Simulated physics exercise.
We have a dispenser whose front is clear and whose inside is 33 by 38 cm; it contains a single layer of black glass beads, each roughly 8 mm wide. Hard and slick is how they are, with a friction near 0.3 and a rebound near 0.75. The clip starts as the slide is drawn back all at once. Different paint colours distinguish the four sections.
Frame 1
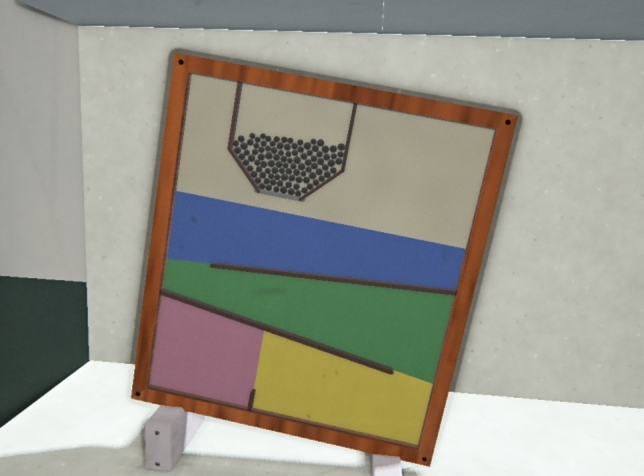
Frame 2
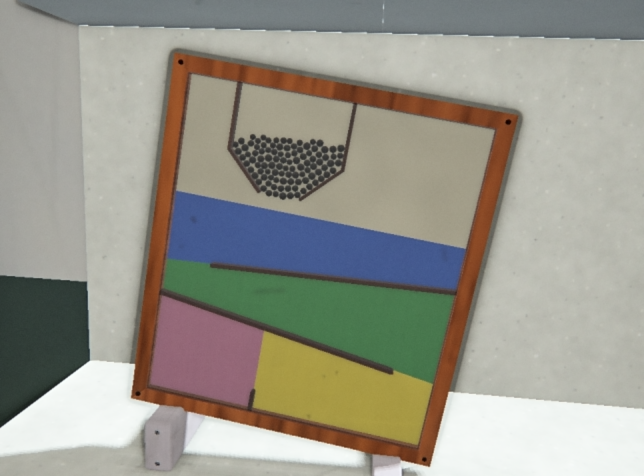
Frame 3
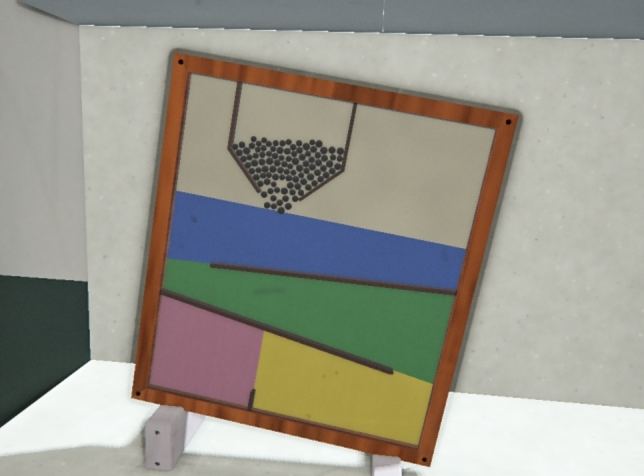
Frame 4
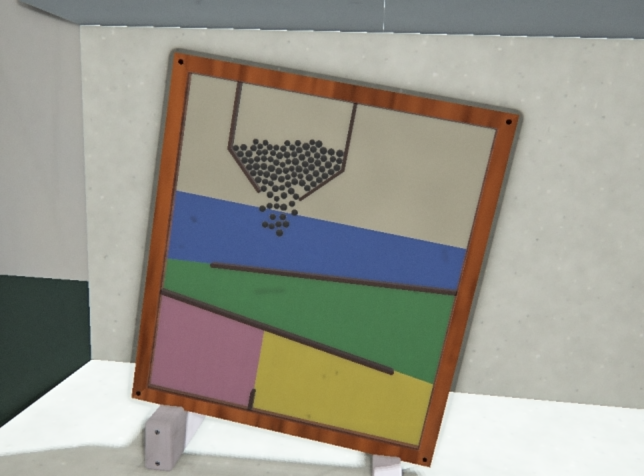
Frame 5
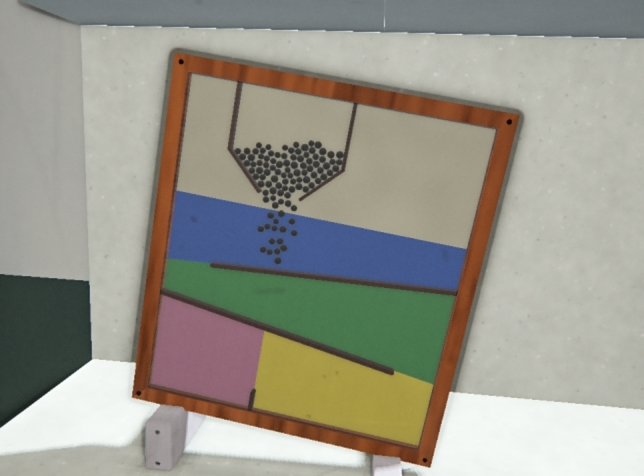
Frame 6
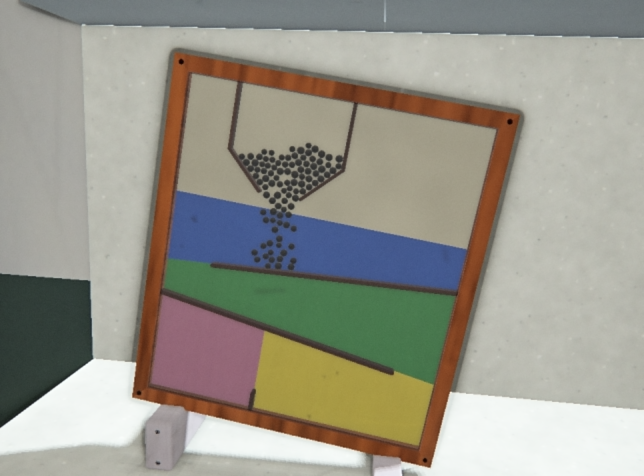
Against a pale grey wall, a square wood-framed panel tilted clockwise stands on small supports, seen from the front by a still camera. Black beads fill a funnel-shaped holder on beige at the top, above a blue band, a green band, and pink at lower left beside yellow, with dark sloping bars. The funnel's bottom opens, and beads drop through the blue in a loose stream, gathering on the upper bar.
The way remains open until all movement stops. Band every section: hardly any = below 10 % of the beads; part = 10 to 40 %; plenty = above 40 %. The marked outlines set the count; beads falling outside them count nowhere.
Pink = hardly any; blue = plenty; green = hardly any; yellow = part.
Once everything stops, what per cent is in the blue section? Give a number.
Something close to 65 in a hundred ends up there.
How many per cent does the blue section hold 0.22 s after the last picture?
The share there is some 75 per cent.
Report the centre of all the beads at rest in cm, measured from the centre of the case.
About 5 cm right and 7 cm below.
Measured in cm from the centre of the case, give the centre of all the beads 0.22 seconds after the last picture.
About 3 cm left and 2 cm above.
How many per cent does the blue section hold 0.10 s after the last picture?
The share there is around 50 percent.
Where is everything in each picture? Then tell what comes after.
The first picture shows tilted 8° clockwise; about 100 beads; beads centred (290, 161); pink (206, 352), blue (301, 245), green (325, 311), yellow (337, 390); slide (257, 190) to (303, 200).
The second picture shows beads centred (289, 162); 2 out, bottom bead (283, 196).
The third picture shows beads centred (284, 164); 9 out, bottom bead (281, 211).
The fourth picture shows beads centred (286, 171); 15 out, bottom bead (280, 233).
The fifth picture shows beads centred (285, 182); 23 out, bottom bead (278, 261).
The sixth picture shows beads centred (284, 191); 34 out, bottom bead (268, 266); wall ends (213, 265), (392, 372), (253, 392), (241, 80) to (259, 191), (301, 199) to (357, 101).
Then, 0.10 s after the last picture, the beads' middle is 3 cm left of and 5 cm above the centre; blue 50 %.
Then, 0.22 s after the last picture, the beads' middle is 3 cm left of and 2 cm above the centre; blue 75 %, green 5 %.
Then, 0.45 s after the last picture, the beads' middle is 2 cm left of and 1 cm below the centre; blue 70 %, green 30 %.
At rest 2.3 s after the last picture, pink 0 %, blue 65 %, green 0 %, yellow 35 %.
